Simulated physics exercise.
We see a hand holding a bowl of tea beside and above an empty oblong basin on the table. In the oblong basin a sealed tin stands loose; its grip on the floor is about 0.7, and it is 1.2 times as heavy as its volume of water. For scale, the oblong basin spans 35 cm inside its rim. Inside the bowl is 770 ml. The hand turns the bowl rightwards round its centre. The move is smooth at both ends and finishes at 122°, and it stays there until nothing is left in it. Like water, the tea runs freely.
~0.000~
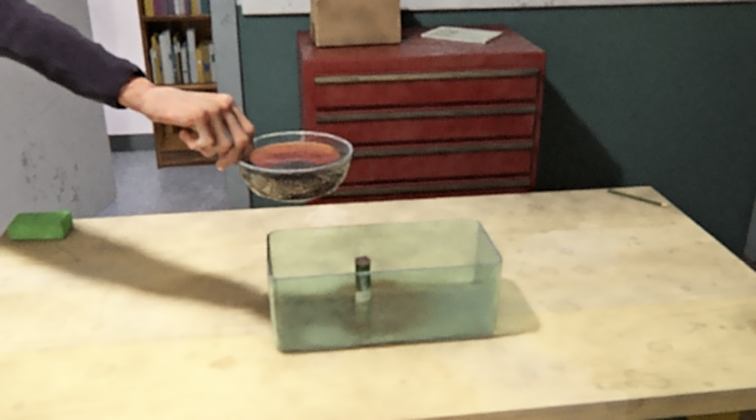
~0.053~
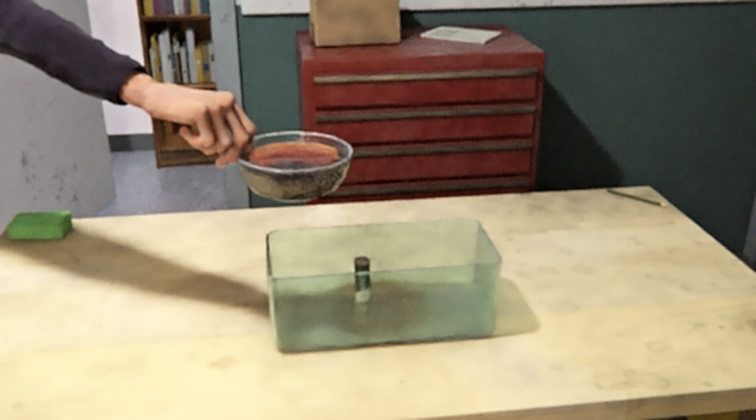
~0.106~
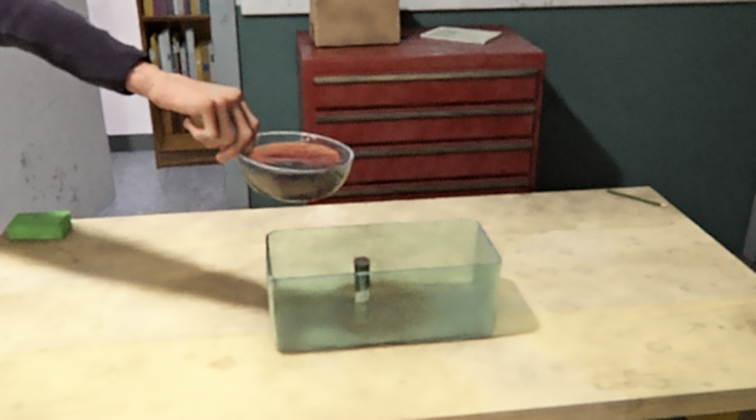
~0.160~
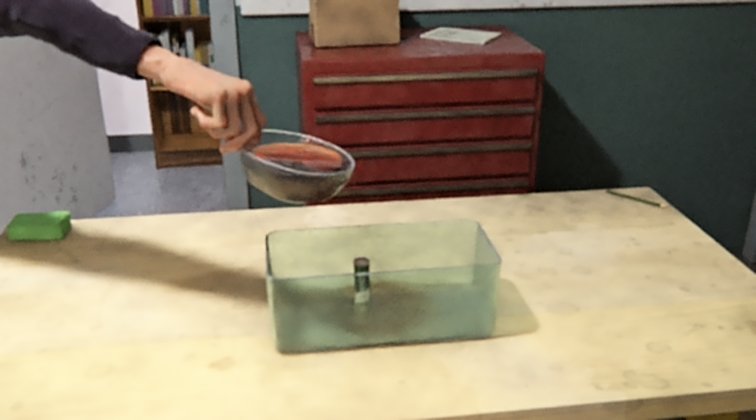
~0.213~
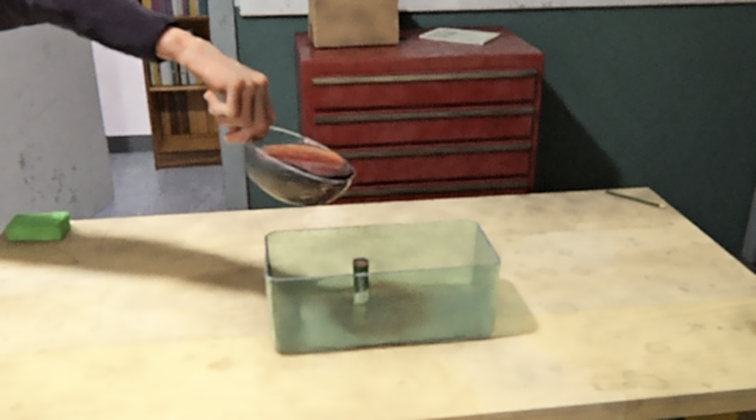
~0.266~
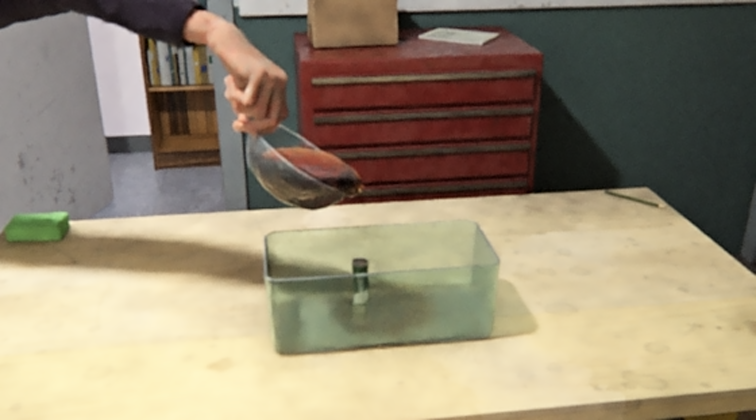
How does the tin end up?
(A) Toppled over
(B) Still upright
Still upright (B).
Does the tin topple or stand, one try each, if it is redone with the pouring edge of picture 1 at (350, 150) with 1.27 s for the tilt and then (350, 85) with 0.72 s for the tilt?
First it stays on its base; then it tips over.
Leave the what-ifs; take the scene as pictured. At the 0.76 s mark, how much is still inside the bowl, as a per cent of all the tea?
Close to 0 in a hundred.
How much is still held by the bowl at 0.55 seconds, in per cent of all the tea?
About 2 per cent.
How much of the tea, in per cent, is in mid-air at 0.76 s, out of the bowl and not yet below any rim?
It comes to some 3 percent of the total.
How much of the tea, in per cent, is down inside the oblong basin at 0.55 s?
Roughly 84 per cent.
After 0.55 s the tilt is 106° and 2 per cent is still to pour; the tin stands where it began.
After 0.76 s the tilt is 122° and 0 per cent is still to pour; the tin stands where it began.
After 0.98 s the tilt is 122° and 0 per cent is still to pour; the tin stands where it began.
After 1.22 s the tilt is 122° and 0 per cent is still to pour; the tin stands where it began.
In the end the tin stands where it began.
